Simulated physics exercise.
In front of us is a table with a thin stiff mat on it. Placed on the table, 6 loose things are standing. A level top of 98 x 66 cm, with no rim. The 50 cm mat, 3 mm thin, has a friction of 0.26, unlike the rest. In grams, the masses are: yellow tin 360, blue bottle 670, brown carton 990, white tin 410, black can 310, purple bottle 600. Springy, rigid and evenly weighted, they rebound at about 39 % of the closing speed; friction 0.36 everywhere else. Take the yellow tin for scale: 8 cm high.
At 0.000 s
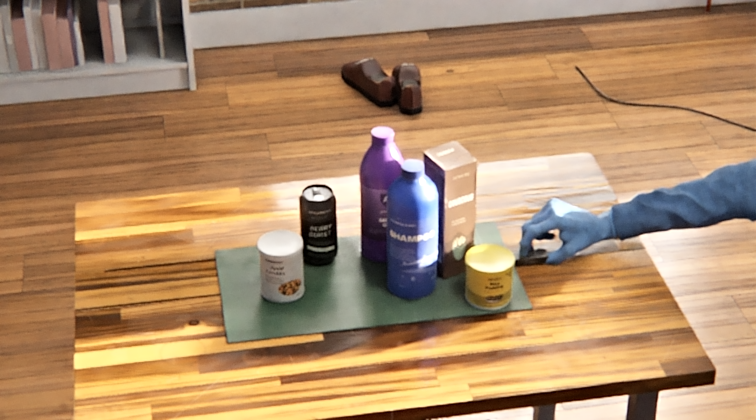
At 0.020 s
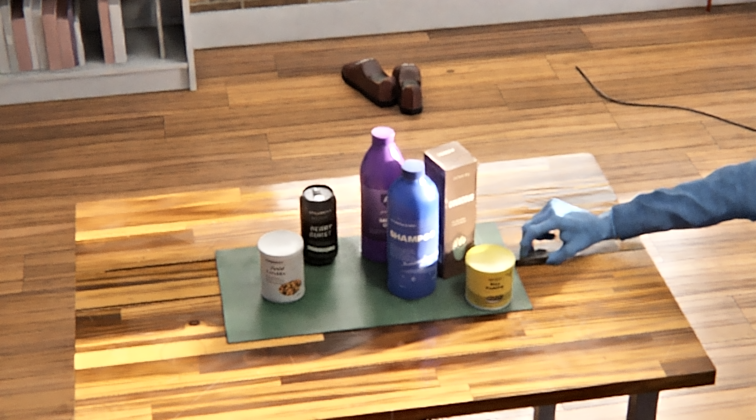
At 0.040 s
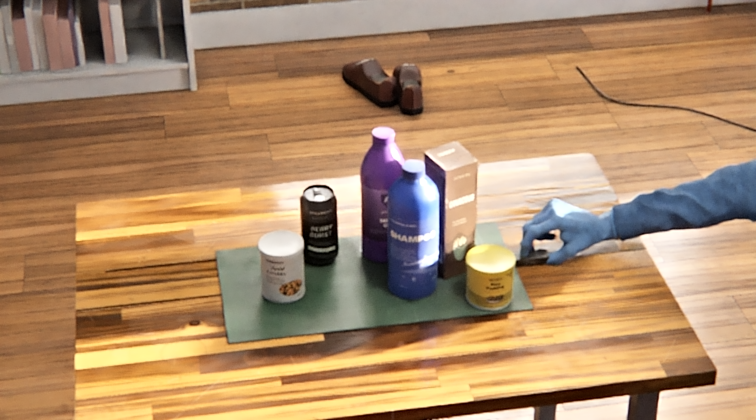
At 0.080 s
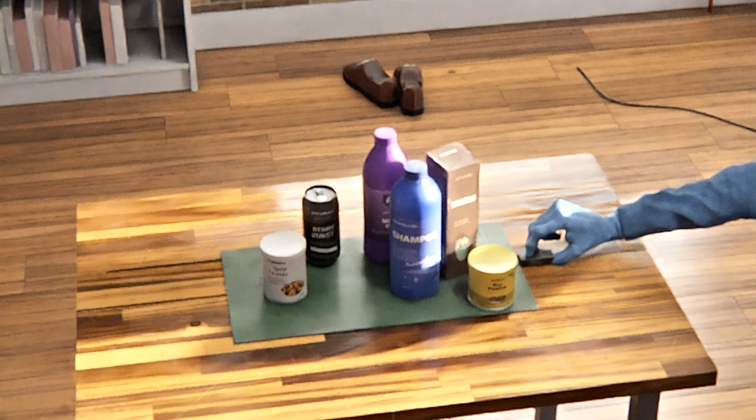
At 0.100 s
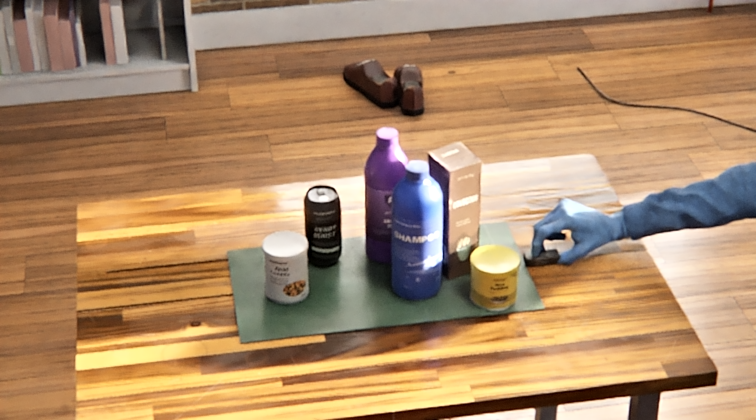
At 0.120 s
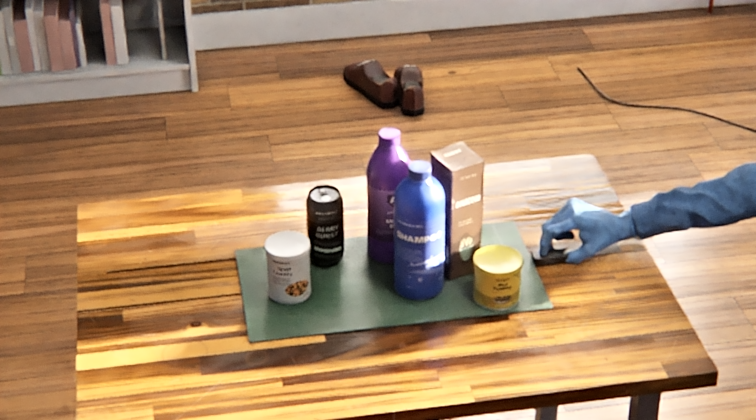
We see a gloved hand at the right edge of a green mat on a wooden table, holding still at first, then drawing the mat slightly to the right, with the bottles, tins, can and carton riding along upright.
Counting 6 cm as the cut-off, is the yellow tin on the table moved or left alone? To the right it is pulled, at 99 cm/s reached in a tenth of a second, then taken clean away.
It is left out of range.
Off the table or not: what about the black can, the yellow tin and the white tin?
Well, the black can does come off, the yellow tin does come off, and the white tin does not come off.
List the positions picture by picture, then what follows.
In the first frame, mat out by 0 cm; yellow tin (489, 277); blue bottle (412, 227).
In the second frame, mat out by 0 cm; white tin (282, 267); black can (319, 226).
In the third frame, mat out by 0 cm; purple bottle (384, 193); blue bottle (413, 227).
In the fourth frame, mat out by 1 cm; brown carton (452, 212); white tin (284, 268).
In the fifth frame, mat out by 2 cm; black can (323, 226); purple bottle (387, 193).
In the sixth frame, mat out by 3 cm; yellow tin (497, 278); blue bottle (419, 228).
After 0.52 s, mat out by 43 cm; yellow tin slid 30 cm near (666, 259); brown carton slid 28 cm; blue bottle slid 28 cm.
After 0.82 s, mat out by 72 cm; yellow tin, blue bottle, brown carton, black can and purple bottle now off the table; white tin slid 15 cm.
At rest (1.7 s), off the table, yellow tin, blue bottle, brown carton, black can and purple bottle; not toppled but over 6 cm from the start, white tin.
